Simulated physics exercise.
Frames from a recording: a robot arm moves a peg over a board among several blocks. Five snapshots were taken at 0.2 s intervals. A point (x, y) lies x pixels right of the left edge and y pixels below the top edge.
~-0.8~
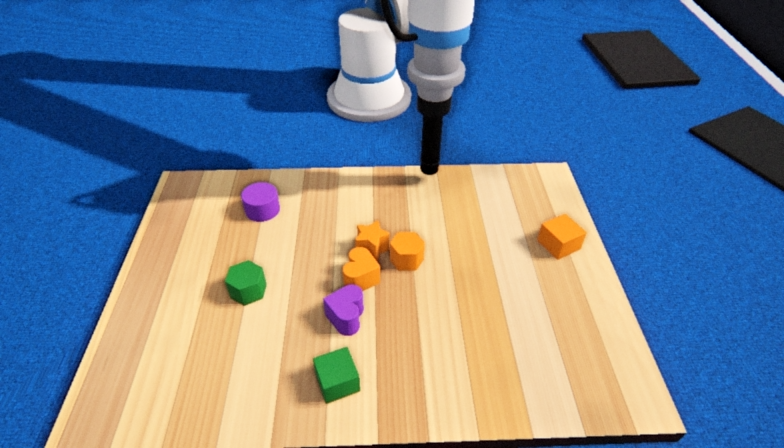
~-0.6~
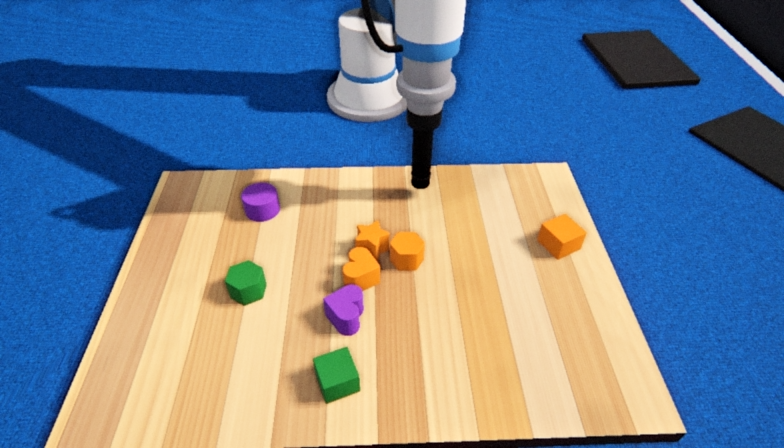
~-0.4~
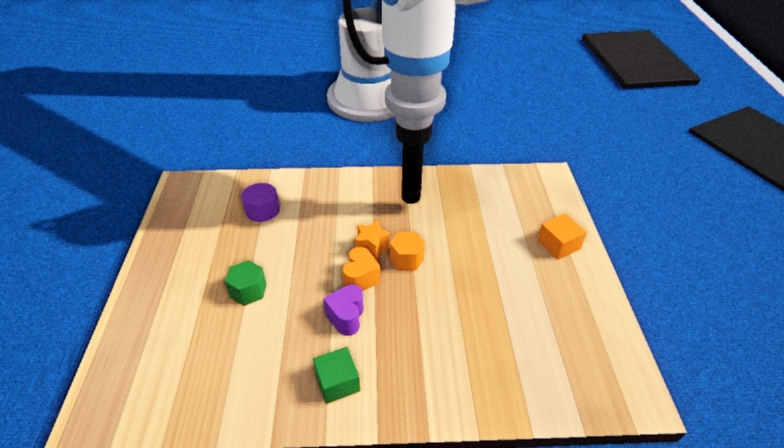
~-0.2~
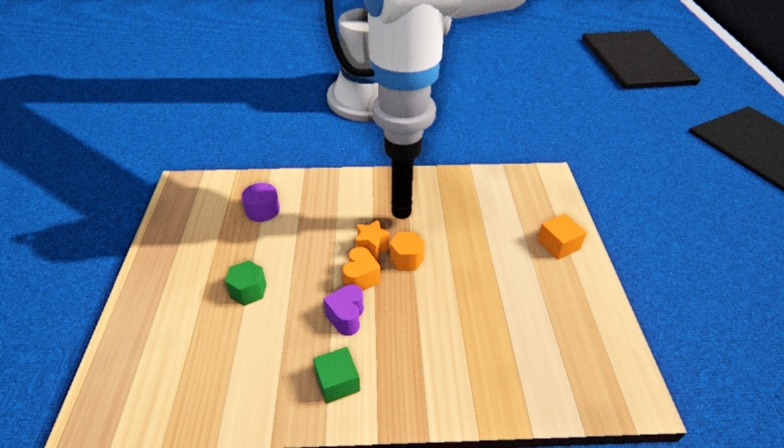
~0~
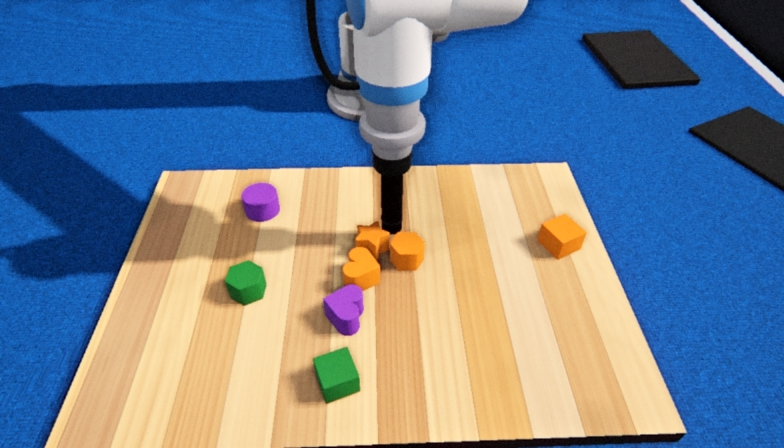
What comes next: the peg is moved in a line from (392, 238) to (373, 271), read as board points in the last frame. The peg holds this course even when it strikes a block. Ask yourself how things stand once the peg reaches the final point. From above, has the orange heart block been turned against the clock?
Yes, I think so.
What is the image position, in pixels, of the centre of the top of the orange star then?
Answer: (353, 243).
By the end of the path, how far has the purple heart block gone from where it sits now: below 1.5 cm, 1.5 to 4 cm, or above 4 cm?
It moves only a bit, under 1.5 cm.
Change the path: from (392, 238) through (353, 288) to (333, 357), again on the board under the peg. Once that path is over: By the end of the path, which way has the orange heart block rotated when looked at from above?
It makes a clockwise turn.
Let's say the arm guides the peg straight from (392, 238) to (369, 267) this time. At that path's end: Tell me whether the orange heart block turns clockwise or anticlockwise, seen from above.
Looking down, it rotates anti-clockwise.
On the path given first. Halfway along, peg at (382, 245); orange heart block at (353, 267), turned 25° anticlockwise; orange star at (359, 239), turned 30° clockwise; orange hexagon at (408, 246), turned 15° anticlockwise.
At the end, peg at (373, 261); purple heart block unmoved; orange heart block at (349, 268), turned 35° anticlockwise; orange star at (353, 243), turned 65° clockwise; orange hexagon at (408, 246), turned 15° anticlockwise.
